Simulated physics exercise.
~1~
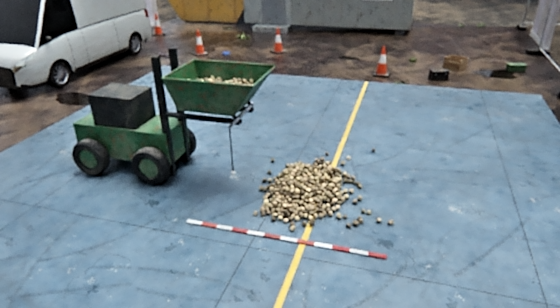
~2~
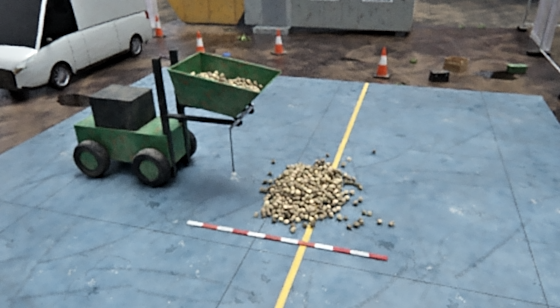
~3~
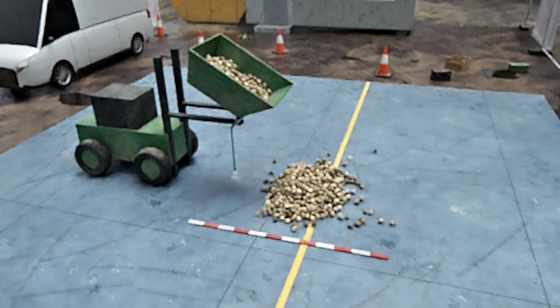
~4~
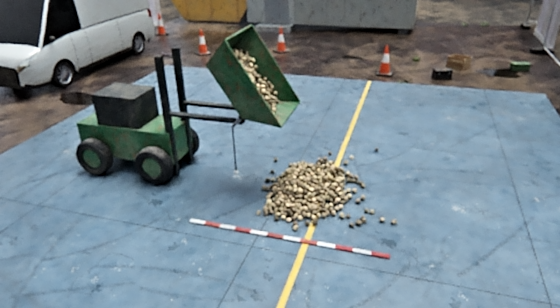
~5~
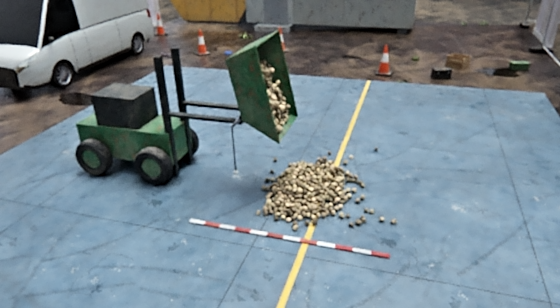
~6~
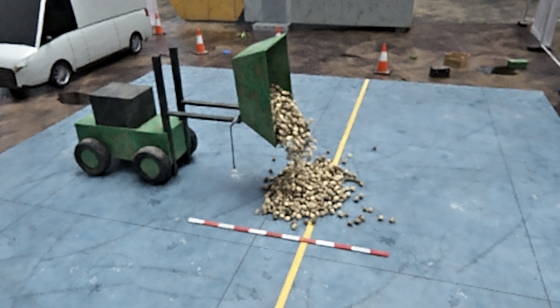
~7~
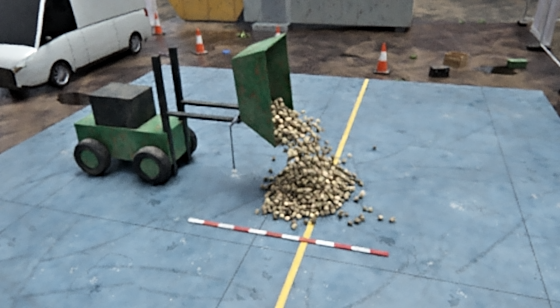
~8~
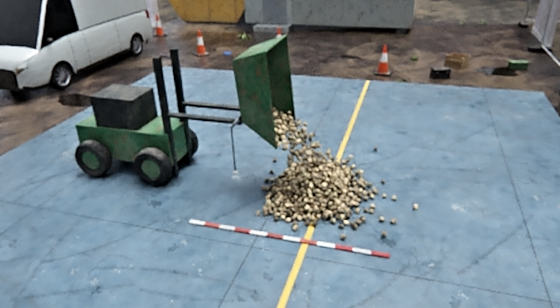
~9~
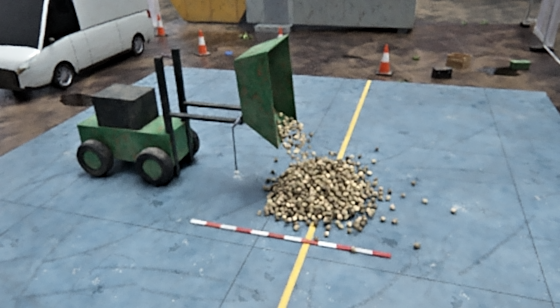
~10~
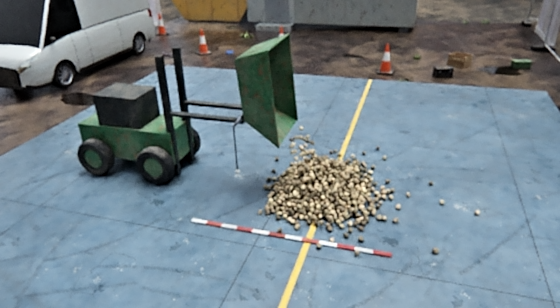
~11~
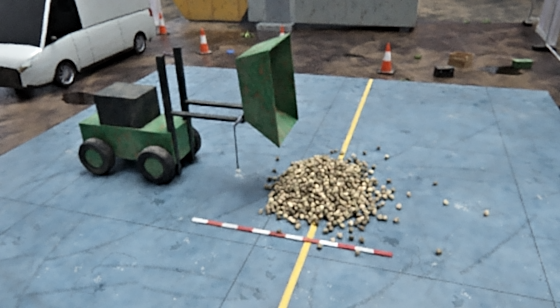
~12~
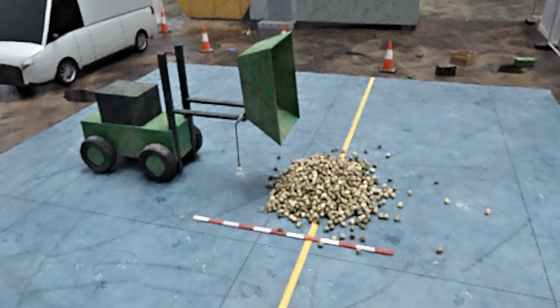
The footage shows a green fork truck tilting its raised skip steeply to the right until stones pour onto a heap lying across a yellow line on a blue floor. The heap grows and spreads rightward, a few stones scatter beyond it, and the emptied skip stays tipped.
